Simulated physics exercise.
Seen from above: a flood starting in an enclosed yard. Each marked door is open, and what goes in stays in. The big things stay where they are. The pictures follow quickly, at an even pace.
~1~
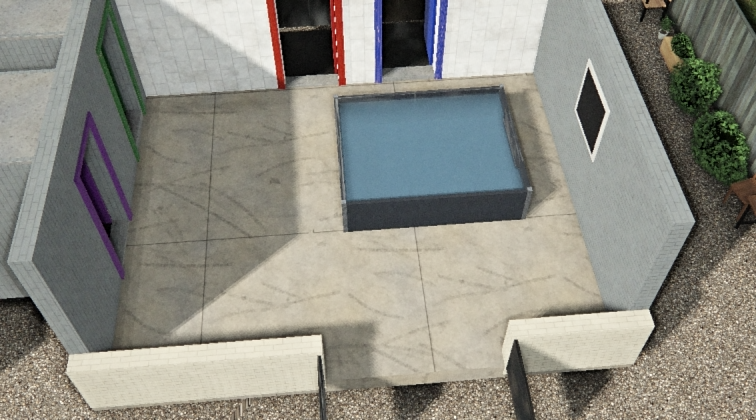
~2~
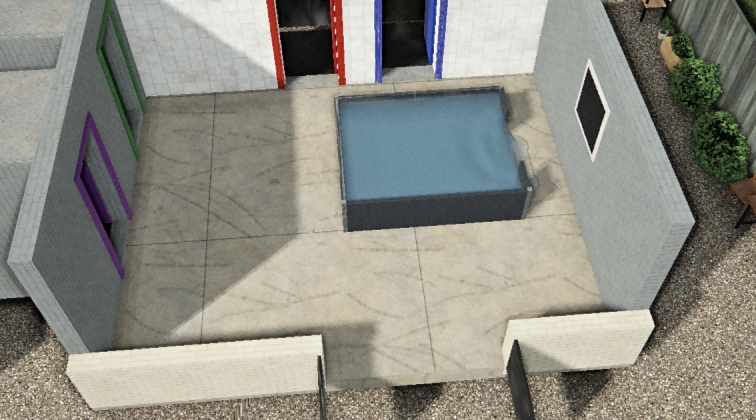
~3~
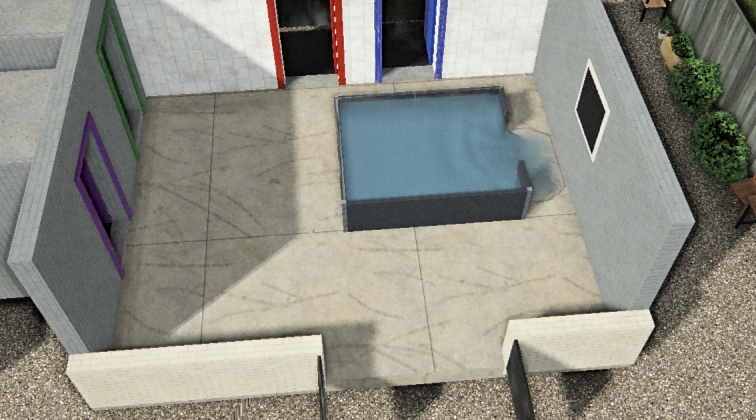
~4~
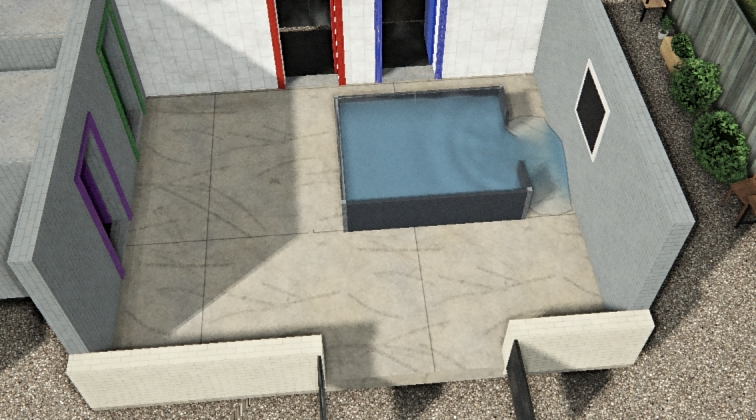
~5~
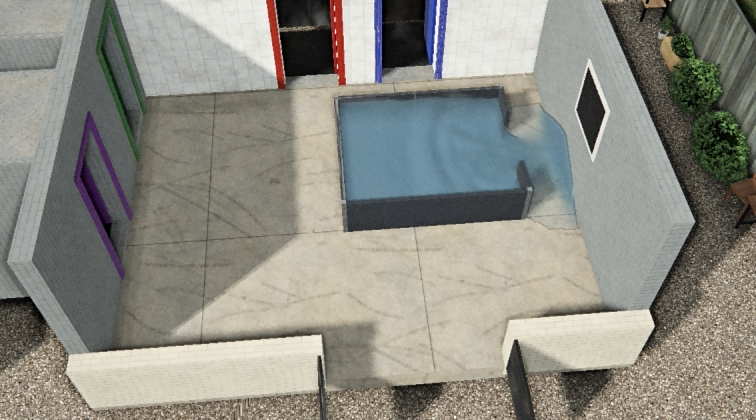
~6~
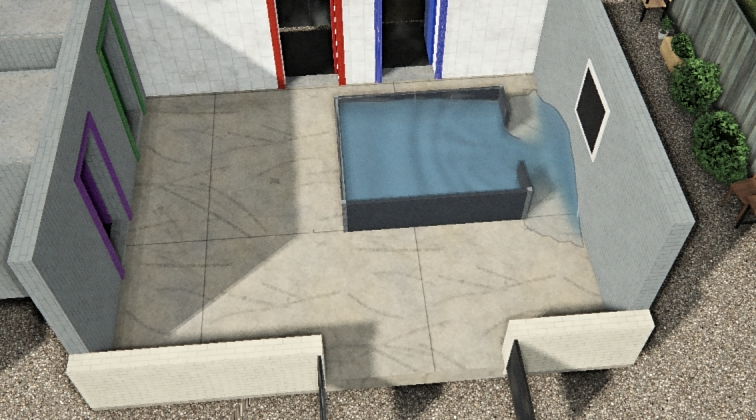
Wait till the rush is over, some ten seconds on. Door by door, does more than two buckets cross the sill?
The red door takes more than that; the blue door stays under that; the purple door stays under that; the green door stays under that.
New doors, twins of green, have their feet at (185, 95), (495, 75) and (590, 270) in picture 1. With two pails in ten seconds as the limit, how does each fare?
As listed: Stays under, goes over, stays under.
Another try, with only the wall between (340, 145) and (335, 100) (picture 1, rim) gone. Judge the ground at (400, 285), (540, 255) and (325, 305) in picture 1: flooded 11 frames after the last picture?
As listed: Dry, not flooded, clear.
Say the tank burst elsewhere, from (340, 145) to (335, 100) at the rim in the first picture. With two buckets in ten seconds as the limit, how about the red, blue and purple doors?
The red one passes that mark, the blue one holds, the purple one lets more in.
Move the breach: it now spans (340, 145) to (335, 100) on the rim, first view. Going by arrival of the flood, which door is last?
I say the blue door.
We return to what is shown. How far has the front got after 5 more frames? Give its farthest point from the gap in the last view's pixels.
I would point to (610, 340).
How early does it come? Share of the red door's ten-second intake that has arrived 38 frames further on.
About 40 per cent.
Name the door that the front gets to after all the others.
The door marked purple.
A moment on, water covers 15 % of the floor; the red door not reached, the blue door not reached, the purple door not reached, the green door not reached.
Next, water covers 30 % of the floor; the red door not reached, the blue door wet at the sill, nothing in, the purple door not reached, the green door not reached.
Then, water covers 45 % of the floor; the red door wet at the sill, nothing in, the blue door wet at the sill, nothing in, the purple door not reached, the green door not reached.
Later, water covers 85 % of the floor; the red door under two buckets in, the blue door wet at the sill, nothing in, the purple door wet at the sill, nothing in, the green door under two buckets in.
In the end, water covers 95 % of the floor; the red door over two buckets in, the blue door wet at the sill, nothing in, the purple door wet at the sill, nothing in, the green door under two buckets in.
